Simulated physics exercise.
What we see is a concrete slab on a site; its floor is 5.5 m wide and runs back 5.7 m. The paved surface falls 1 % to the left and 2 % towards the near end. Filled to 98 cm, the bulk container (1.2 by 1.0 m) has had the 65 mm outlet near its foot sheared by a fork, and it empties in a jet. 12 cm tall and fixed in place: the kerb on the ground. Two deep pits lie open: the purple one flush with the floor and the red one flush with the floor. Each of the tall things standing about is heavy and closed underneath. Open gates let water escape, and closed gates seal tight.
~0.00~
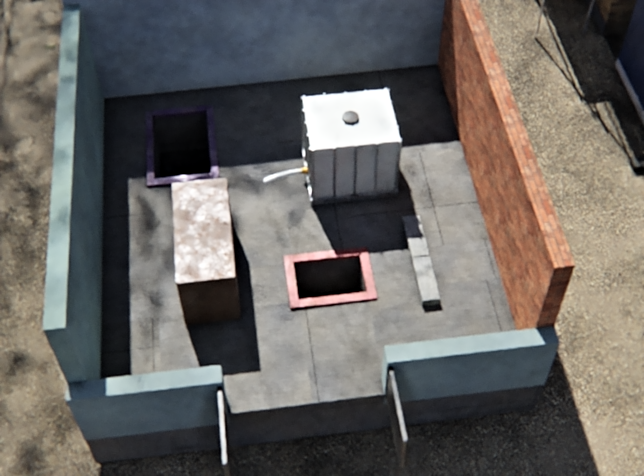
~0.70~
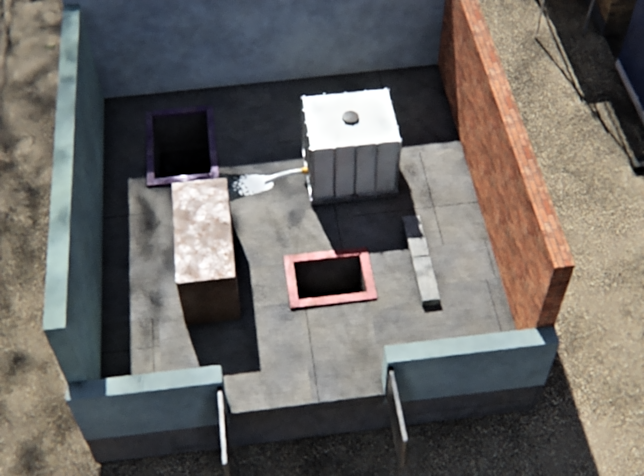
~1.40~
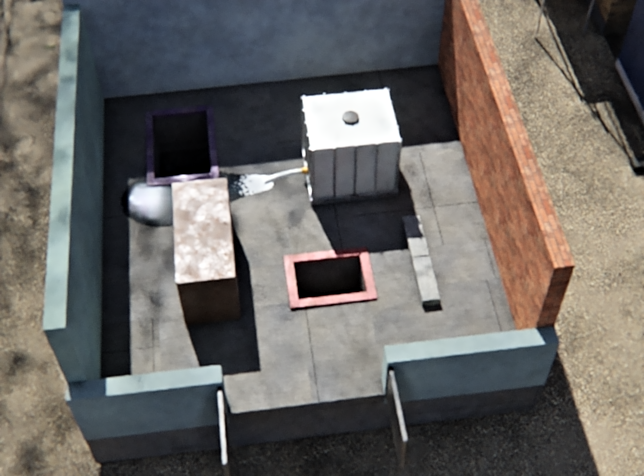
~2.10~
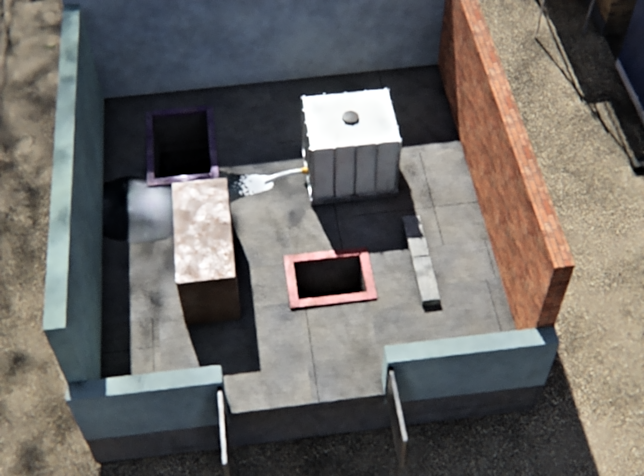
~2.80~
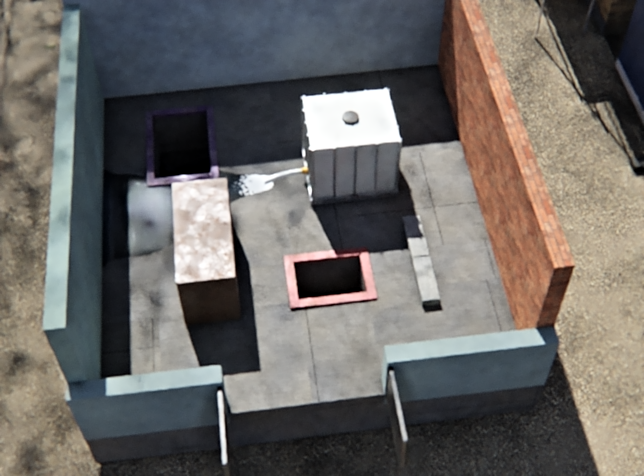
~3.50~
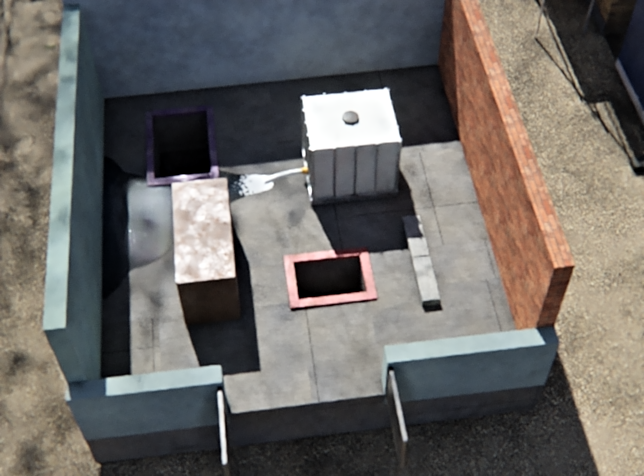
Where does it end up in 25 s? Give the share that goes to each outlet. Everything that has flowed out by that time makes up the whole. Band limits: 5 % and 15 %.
Gate - over 15 %, purple pit - more than 15 %, red pit - not even 5 %.
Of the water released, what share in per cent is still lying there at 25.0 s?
Around 54 out of every hundred.
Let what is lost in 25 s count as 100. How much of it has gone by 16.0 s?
40 %.
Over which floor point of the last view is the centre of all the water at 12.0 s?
Centre estimate: Near (148, 288).
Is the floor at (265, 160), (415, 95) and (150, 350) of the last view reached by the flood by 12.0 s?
In turn: Dry, still dry, under water.
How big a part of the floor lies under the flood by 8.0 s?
Wet fraction: Around 20 %.
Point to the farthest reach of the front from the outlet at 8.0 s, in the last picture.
(102, 412).
After 5.0 s water covers 15 % of the floor and is deepest (4 cm) near (104, 213); gone so far, the gate 0 %, the purple pit 3 %, the red pit 0 %.
After 8.0 s water covers 20 % of the floor and is deepest (4 cm) near (102, 412); gone so far, the gate 0 %, the purple pit 6 %, the red pit 0 %.
After 12.0 s water covers 25 % of the floor and is deepest (5 cm) near (102, 412); gone so far, the gate 0 %, the purple pit 10 %, the red pit 0 %.
After 16.0 s water covers 30 % of the floor and is deepest (5 cm) near (102, 412); gone so far, the gate 4 %, the purple pit 15 %, the red pit 0 %.
After 25.0 s water covers 30 % of the floor and is deepest (6 cm) near (102, 412); gone so far, the gate 21 %, the purple pit 25 %, the red pit 0 %.
